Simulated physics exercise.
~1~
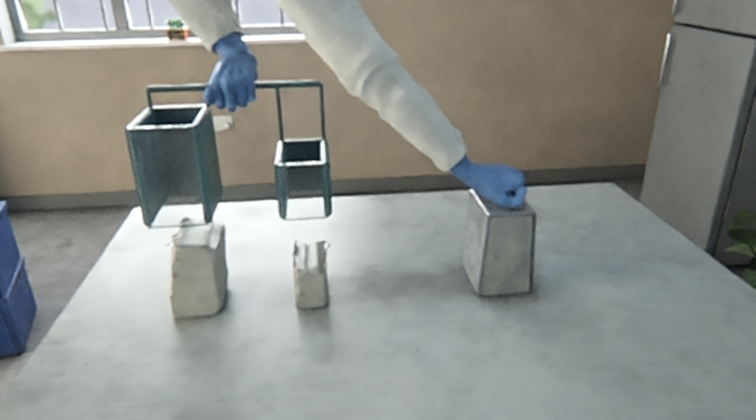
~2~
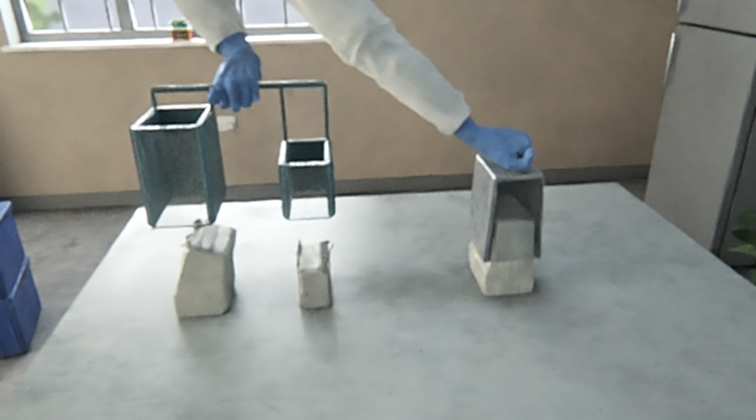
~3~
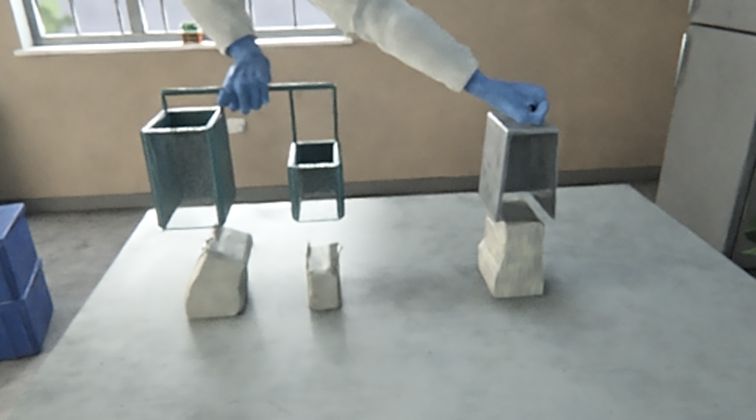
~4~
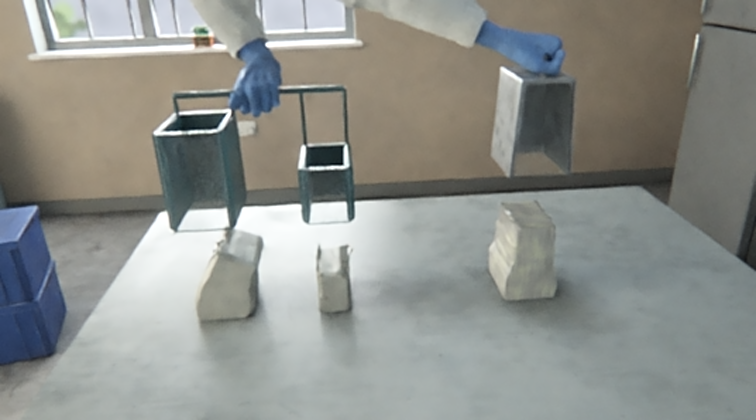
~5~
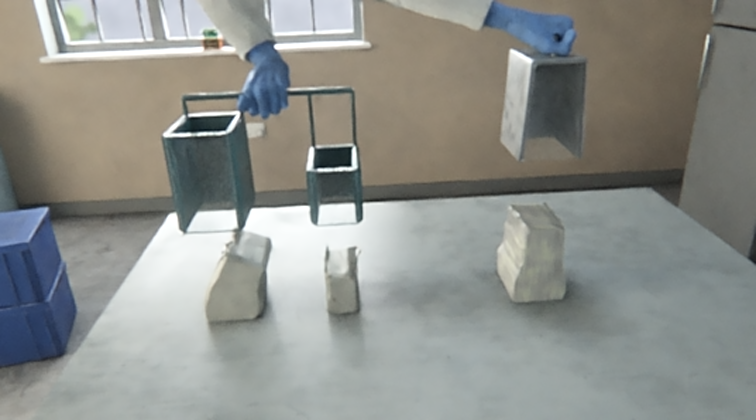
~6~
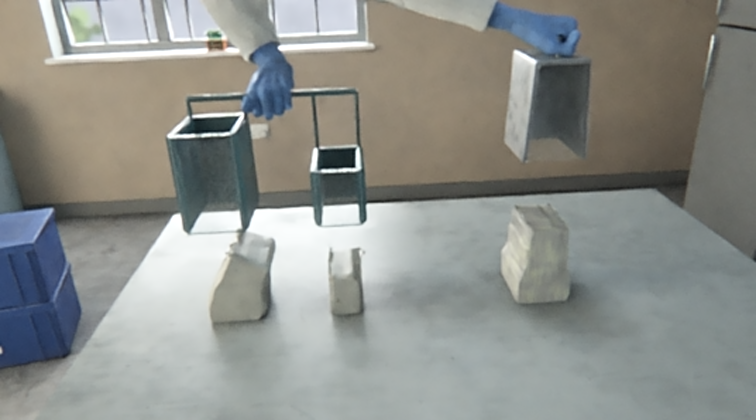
At the start, blue-gloved hands work above a pale grey table, one holding a dark green frame with two open sleeves over two lumpy off-white blocks, the other gripping an upside-down grey metal tin at right. The right hand lifts the tin straight up, revealing a pale block standing beneath it. The tin clears the block and keeps rising while the view drifts slightly left. Finally the hand holds the tin still above the table, its side open. The block remains standing, rough and slightly uneven, nearly as tall as the tin, beside the two smaller-looking test blocks.
